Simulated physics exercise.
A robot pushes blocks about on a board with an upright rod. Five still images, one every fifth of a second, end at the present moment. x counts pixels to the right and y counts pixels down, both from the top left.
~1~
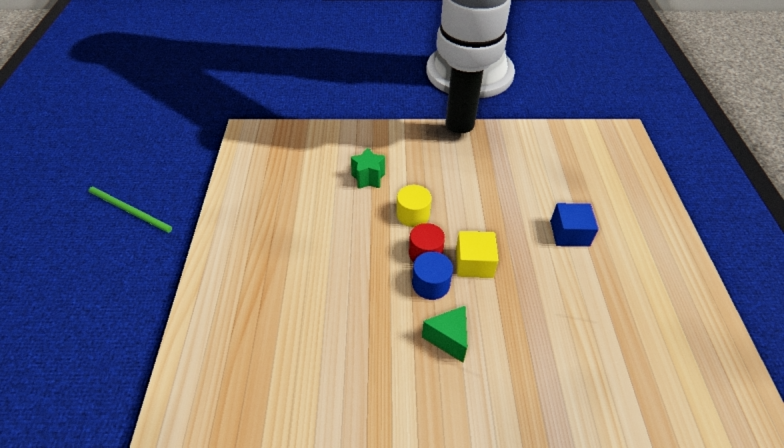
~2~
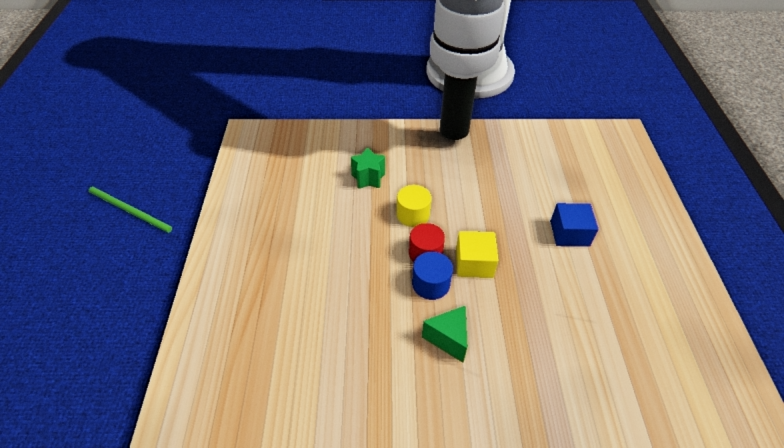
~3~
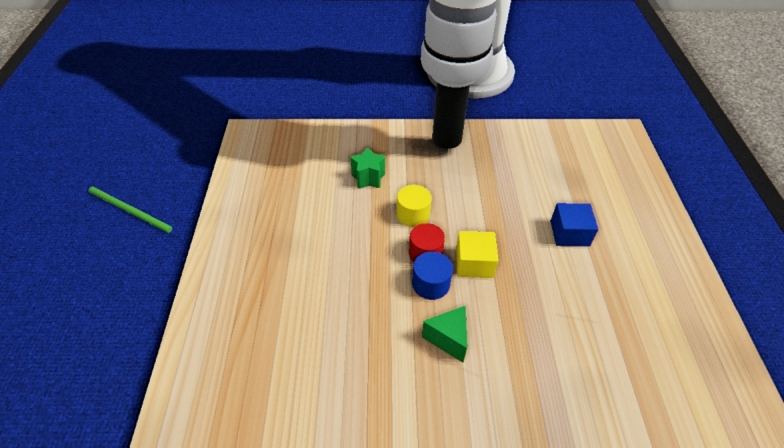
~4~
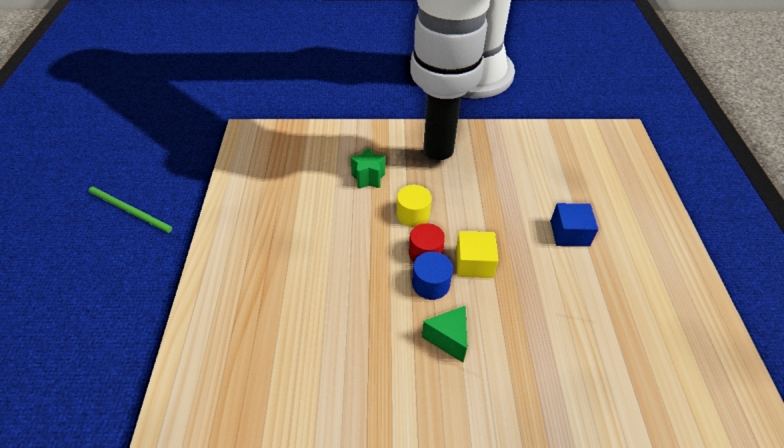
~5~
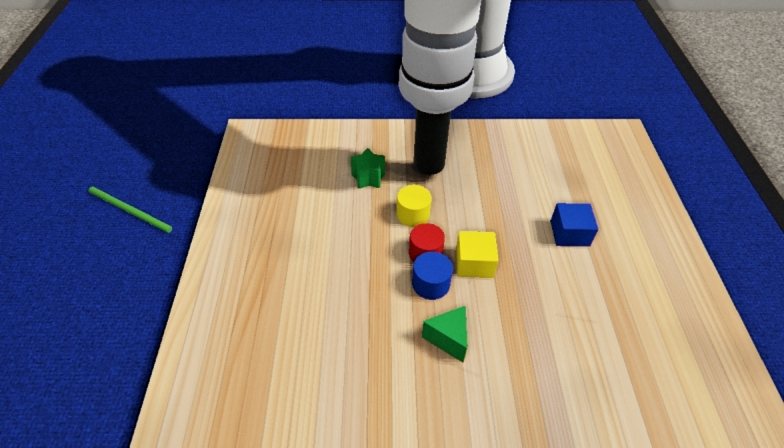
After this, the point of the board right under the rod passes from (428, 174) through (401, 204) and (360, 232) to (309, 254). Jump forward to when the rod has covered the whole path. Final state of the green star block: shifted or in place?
Stays put.
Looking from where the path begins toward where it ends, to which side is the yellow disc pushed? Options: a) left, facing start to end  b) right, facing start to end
Option a.
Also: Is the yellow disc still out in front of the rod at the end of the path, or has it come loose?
By the time the path ends, the yellow disc has slid off to the side or behind.
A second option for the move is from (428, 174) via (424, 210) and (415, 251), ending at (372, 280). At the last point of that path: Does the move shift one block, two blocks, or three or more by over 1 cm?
Most likely three or more.
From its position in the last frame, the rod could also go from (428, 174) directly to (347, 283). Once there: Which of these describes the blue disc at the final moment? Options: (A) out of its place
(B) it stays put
The one that fits is A, out of its place.
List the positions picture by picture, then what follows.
In the first frame, lower end of the rod at (460, 124), tops of blocks, green star block at (368, 160), yellow disc at (414, 196), red disc at (427, 236), blue disc at (433, 267).
In the second frame, rod at (454, 131), blocks as before.
In the third frame, rod at (447, 139), blocks as before.
In the fourth frame, rod at (439, 150), blocks as before.
In the fifth frame, rod at (429, 164), green star block at (368, 160), yellow disc at (414, 196), red disc at (427, 236), blue disc at (433, 267).
What follows on the original path. One third of the way, rod at (401, 195); yellow disc at (410, 211).
Two thirds of the way, rod at (359, 223); yellow disc at (403, 223); red disc at (432, 240); blue disc at (435, 270).
At the end, rod at (307, 245); green star block not moved; yellow disc at (403, 223); red disc at (432, 240); blue disc at (435, 270).
